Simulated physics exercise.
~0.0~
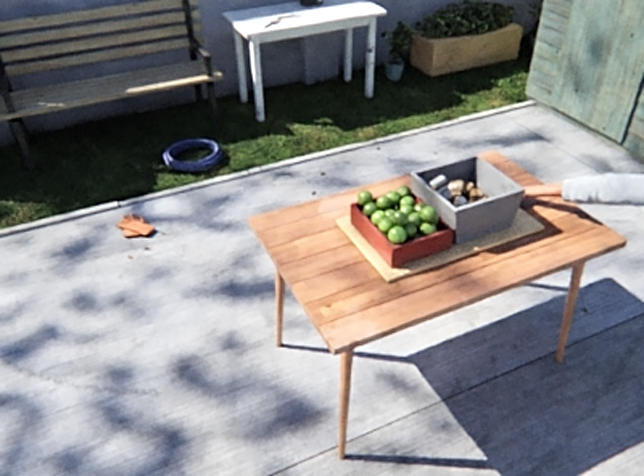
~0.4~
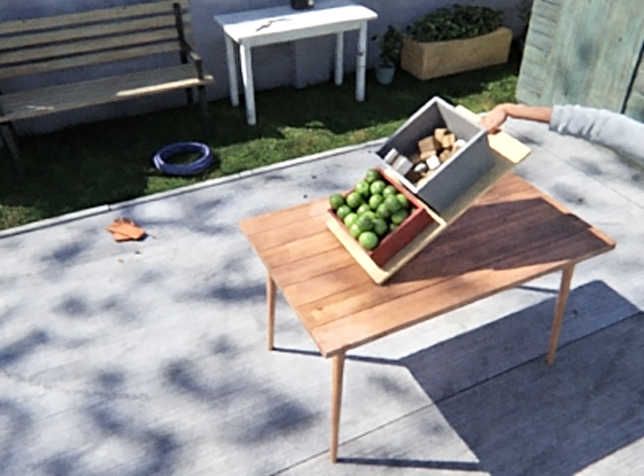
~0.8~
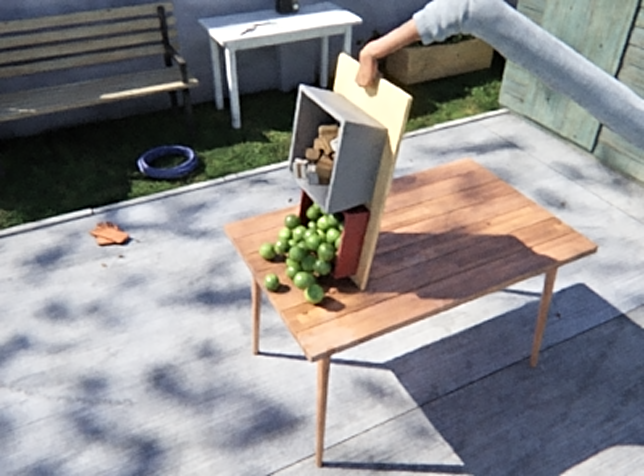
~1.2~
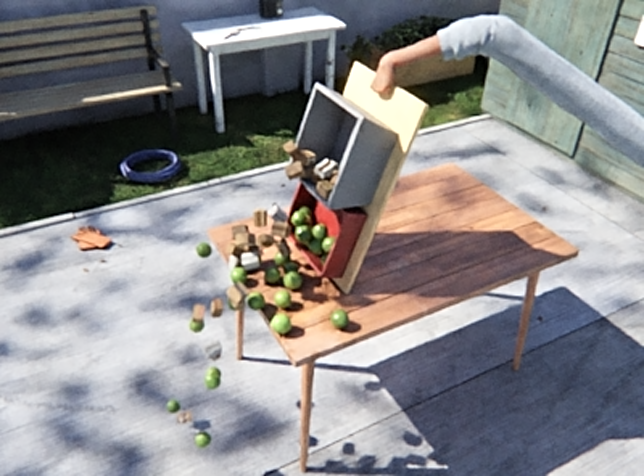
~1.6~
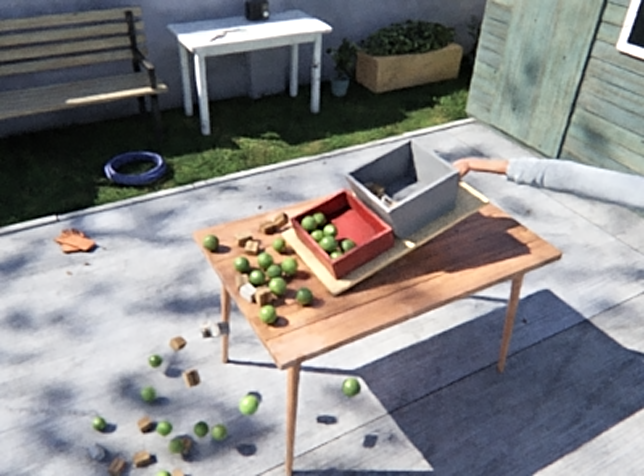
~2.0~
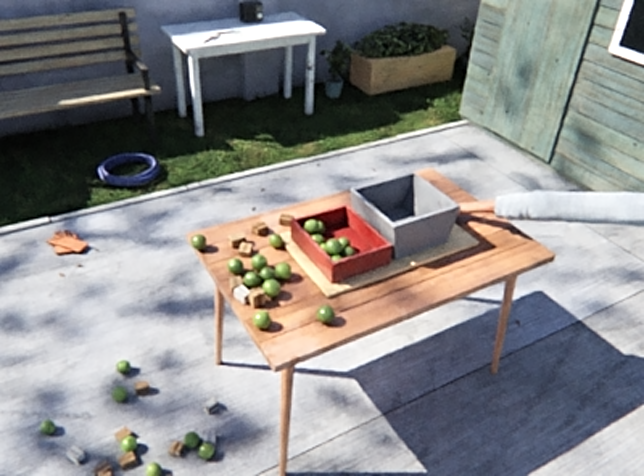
Hand tipping a board with red and grey crates, spilling green apples and small parcels across table and ground, then lowering it flat.
